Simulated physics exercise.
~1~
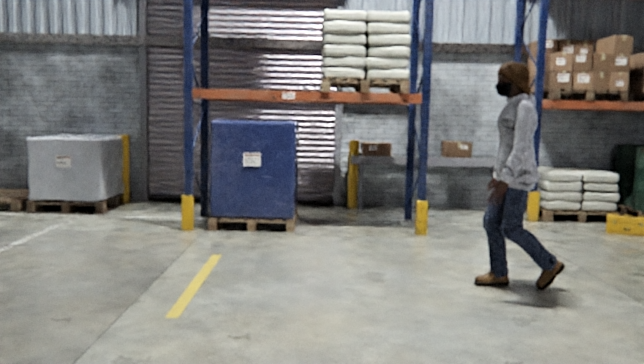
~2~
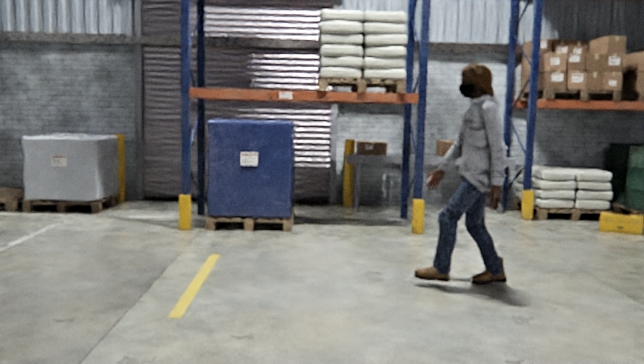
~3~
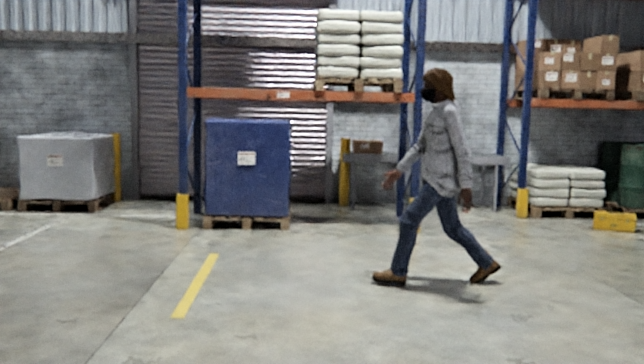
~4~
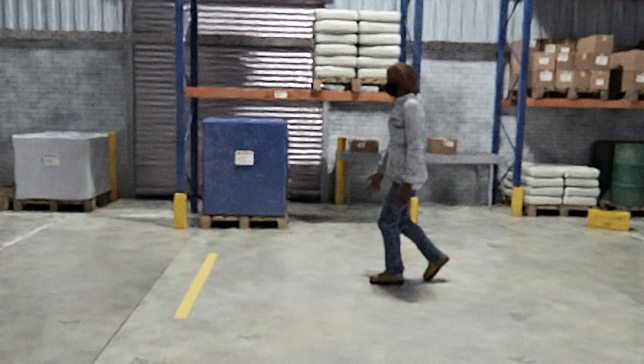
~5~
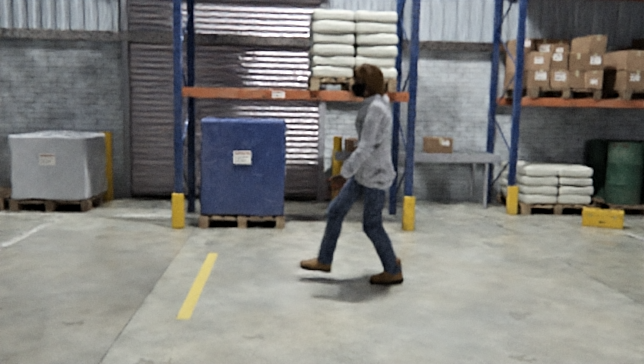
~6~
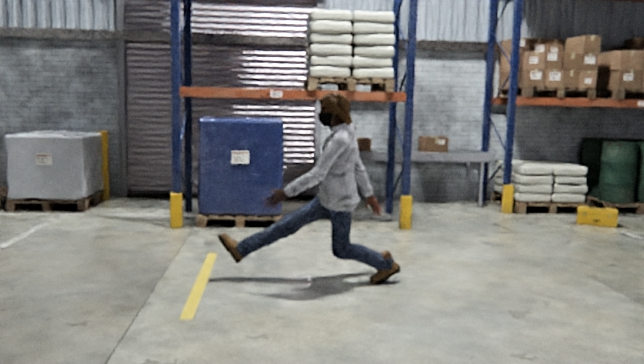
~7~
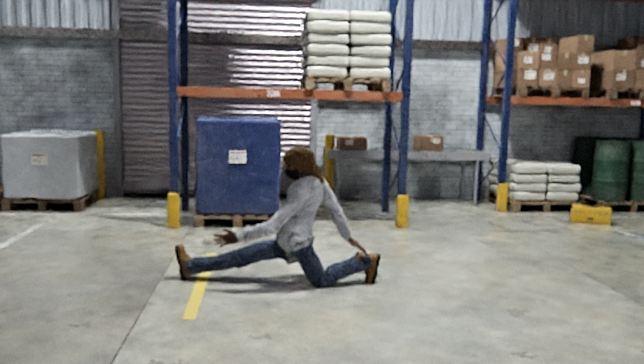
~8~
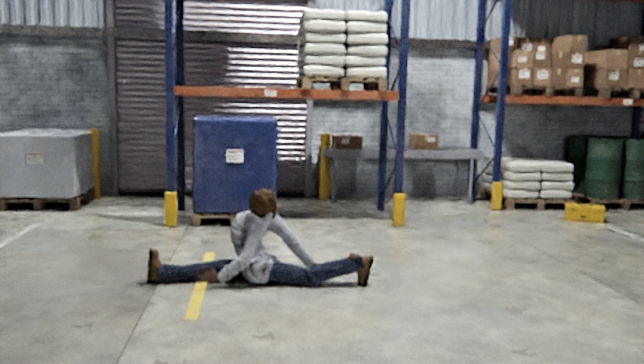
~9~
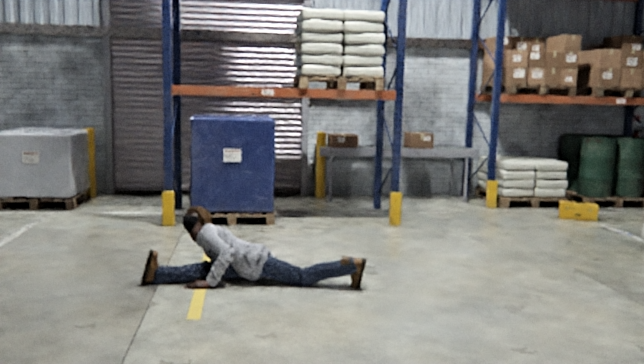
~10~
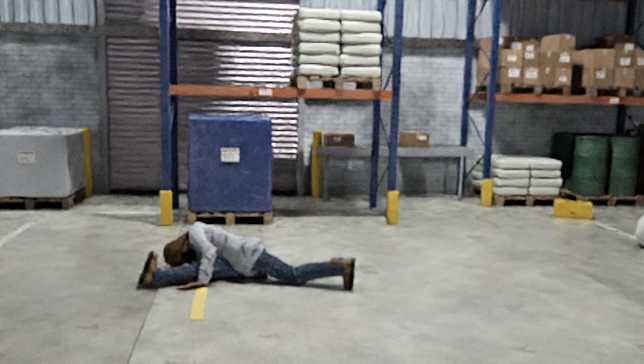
A person in a grey top, jeans and brown boots walks left across a warehouse floor, past racks holding sacks and cartons, as the view drifts slightly sideways. Near a strip of yellow tape, the front leg kicks far forward and the body drops between widely spread legs. The person sinks into a low split on the concrete, the front leg lying across the tape, arms reaching down. The torso then folds forward over that leg. It ends with the head past the tape, near the front boot, while the chest and hips remain short of it.
